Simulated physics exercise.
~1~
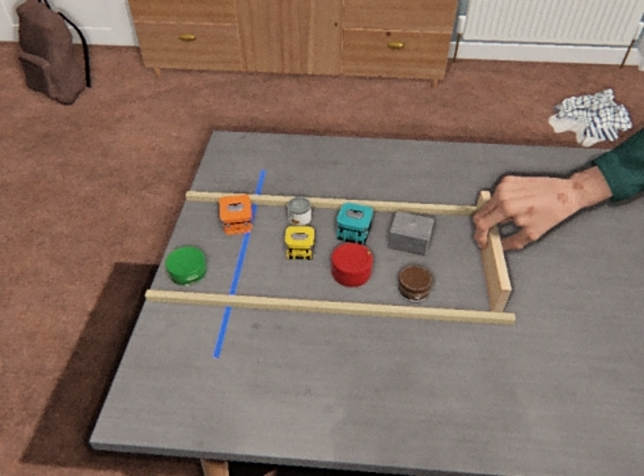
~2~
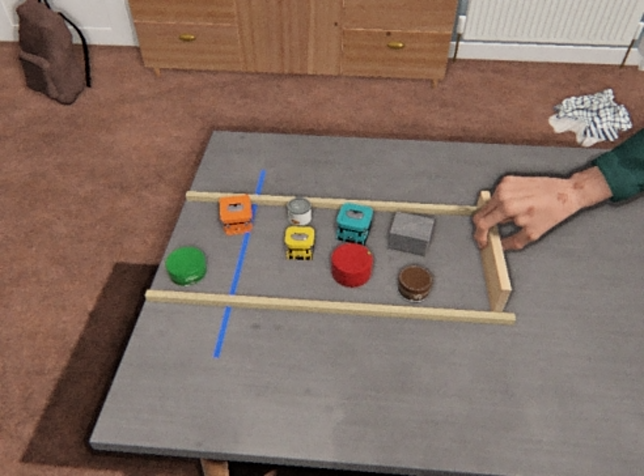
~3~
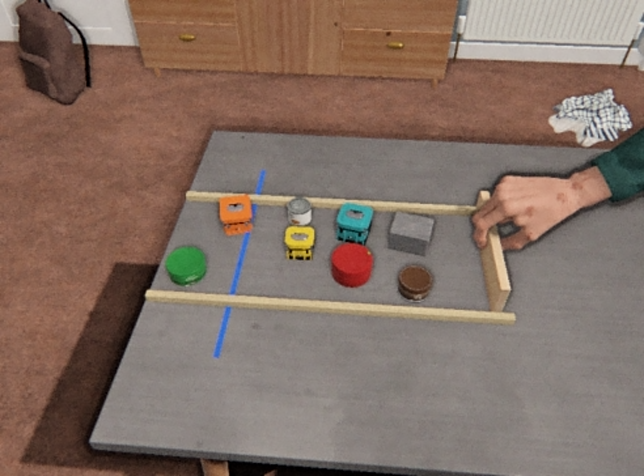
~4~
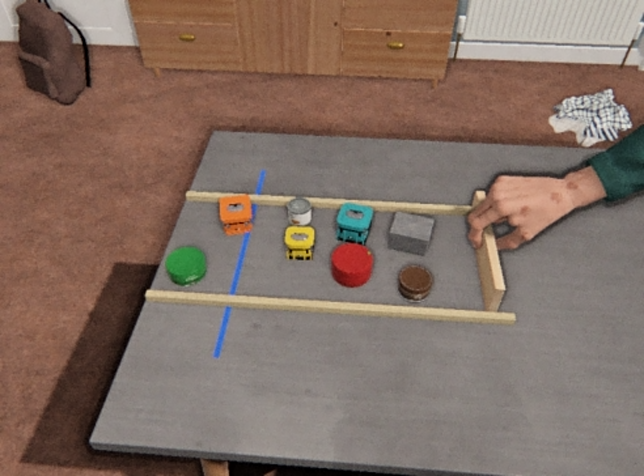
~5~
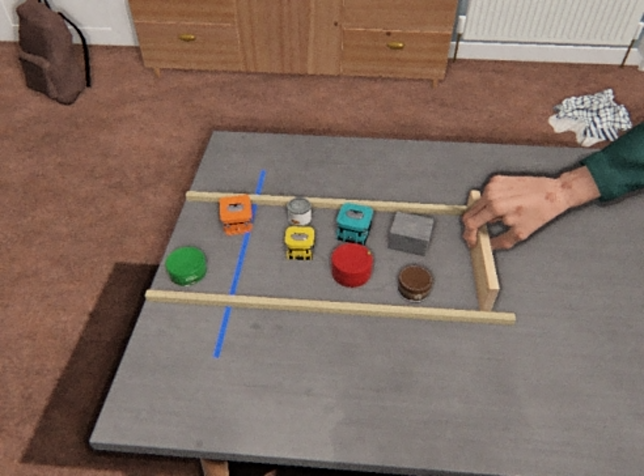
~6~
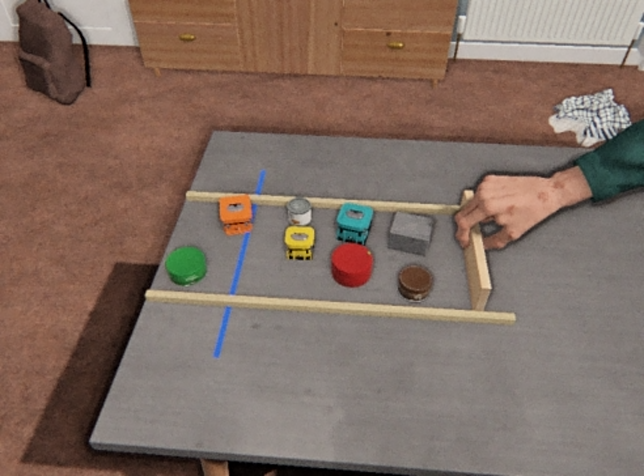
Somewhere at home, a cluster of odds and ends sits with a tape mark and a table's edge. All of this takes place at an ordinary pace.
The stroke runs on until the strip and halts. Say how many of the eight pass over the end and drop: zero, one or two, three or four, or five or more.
A single one or a pair go.
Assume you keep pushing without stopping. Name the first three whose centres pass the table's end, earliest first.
First the orange case, next the white pot, then the turquoise case.
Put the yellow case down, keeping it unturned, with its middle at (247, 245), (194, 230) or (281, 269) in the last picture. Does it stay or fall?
Safe; Gone; Safe.
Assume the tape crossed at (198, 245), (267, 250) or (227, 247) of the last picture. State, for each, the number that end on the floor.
Counts per try, in order: 5 / 0 / 2.
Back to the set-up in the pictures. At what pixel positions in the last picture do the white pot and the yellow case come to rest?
One ends up near (180, 201) and the other near (193, 240).
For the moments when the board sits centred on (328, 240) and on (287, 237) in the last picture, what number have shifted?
Note: First position 7; second position 7.
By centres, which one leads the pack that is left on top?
Result - foremost is the white pot.
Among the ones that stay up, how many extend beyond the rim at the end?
Looks like 1 of them.
Soon after, none off yet; green tub at rest near (187, 266); orange case at rest near (236, 215); white pot at rest near (297, 212).
By the end, the number that fall off is one or two; fallen, orange case.
